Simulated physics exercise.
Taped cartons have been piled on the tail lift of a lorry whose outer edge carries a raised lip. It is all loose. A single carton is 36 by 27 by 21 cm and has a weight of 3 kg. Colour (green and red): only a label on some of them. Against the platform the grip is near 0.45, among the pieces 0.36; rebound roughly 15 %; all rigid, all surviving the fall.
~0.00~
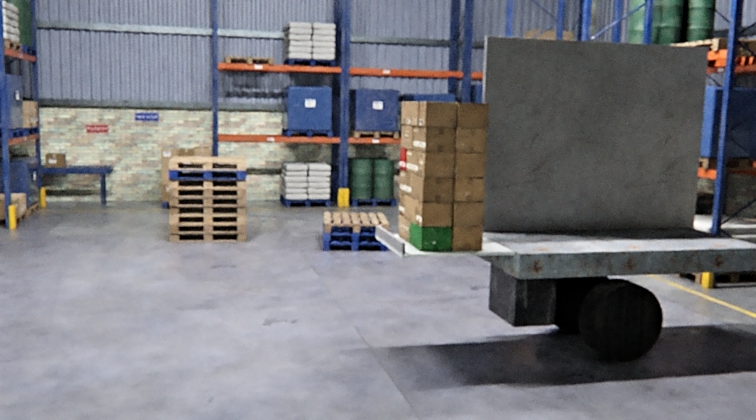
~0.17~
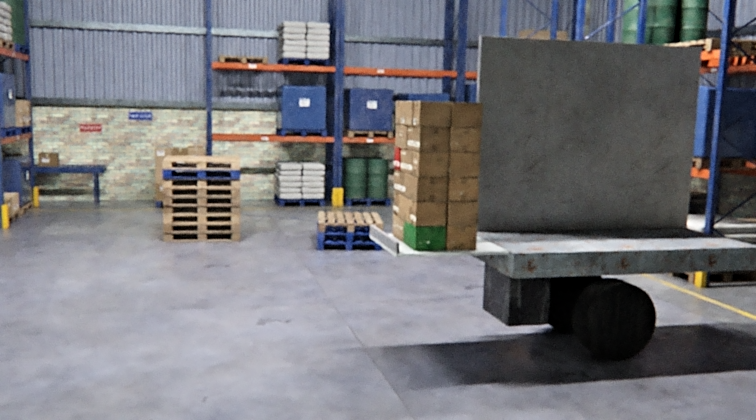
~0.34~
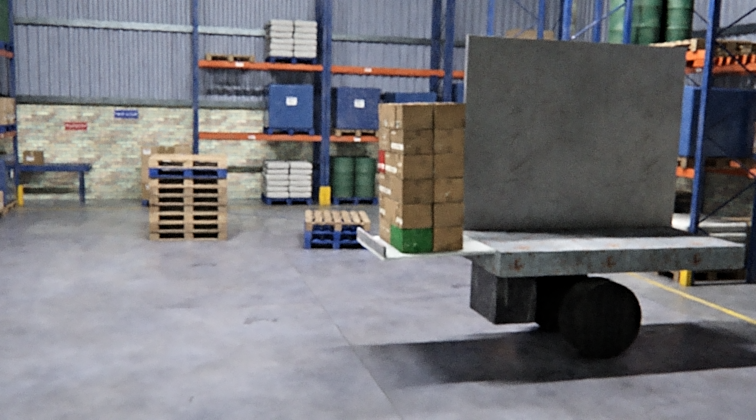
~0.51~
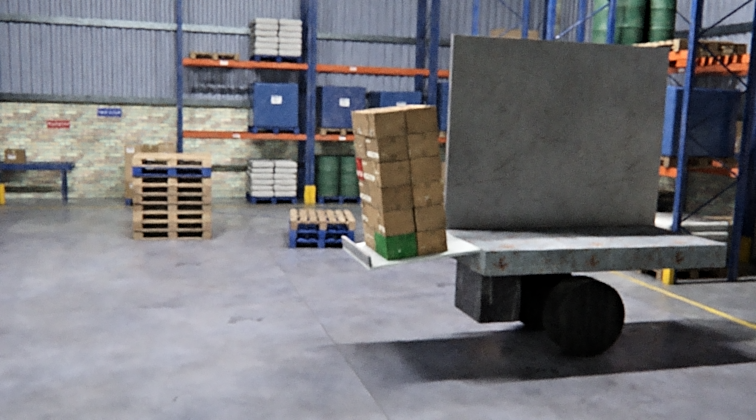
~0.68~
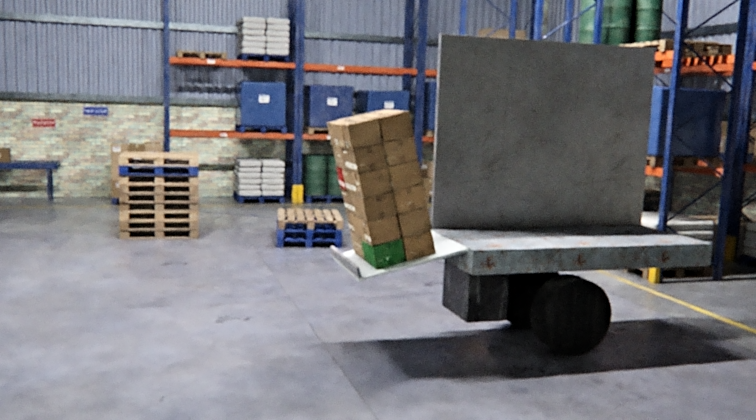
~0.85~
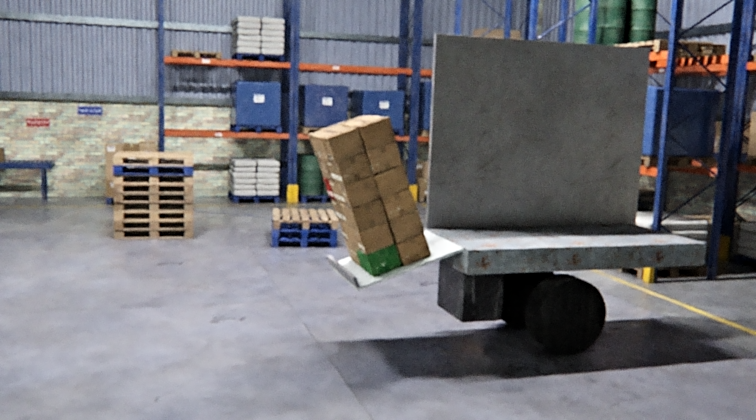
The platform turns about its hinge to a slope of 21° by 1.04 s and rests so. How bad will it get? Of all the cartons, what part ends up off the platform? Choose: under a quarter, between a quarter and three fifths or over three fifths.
Over three fifths.
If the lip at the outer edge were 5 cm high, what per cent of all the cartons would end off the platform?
With that change, 90 percent.
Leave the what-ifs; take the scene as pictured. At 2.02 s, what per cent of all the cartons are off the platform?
By then 75 %.
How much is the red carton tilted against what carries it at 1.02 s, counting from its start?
Tilt from start: Approx. 10 degrees.
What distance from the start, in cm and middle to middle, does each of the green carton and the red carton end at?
Distances: Green 30, red 200 (cm).
After 1.02 s, slope 21°; none of the 30 cartons off the platform, 29 disturbed; red carton 8° from how it stood; green carton 8° from how it stood.
After 1.26 s, slope 21°; 8 of the 30 cartons off the platform; red carton 30° from how it stood; green carton 29° from how it stood.
After 1.54 s, slope 21°; 23 of the 30 cartons off the platform; red carton on its side; green carton 52° from how it stood.
After 2.02 s, slope 21°; 23 of the 30 cartons off the platform; red carton on its side; green carton 49° from how it stood.
In the end (2.8 s), slope 21°; 23 of the 30 cartons off the platform; red carton on its side; green carton 48° from how it stood. That is 77 per cent. From the last view, middles, red carton near (241, 330), green carton near (358, 261).
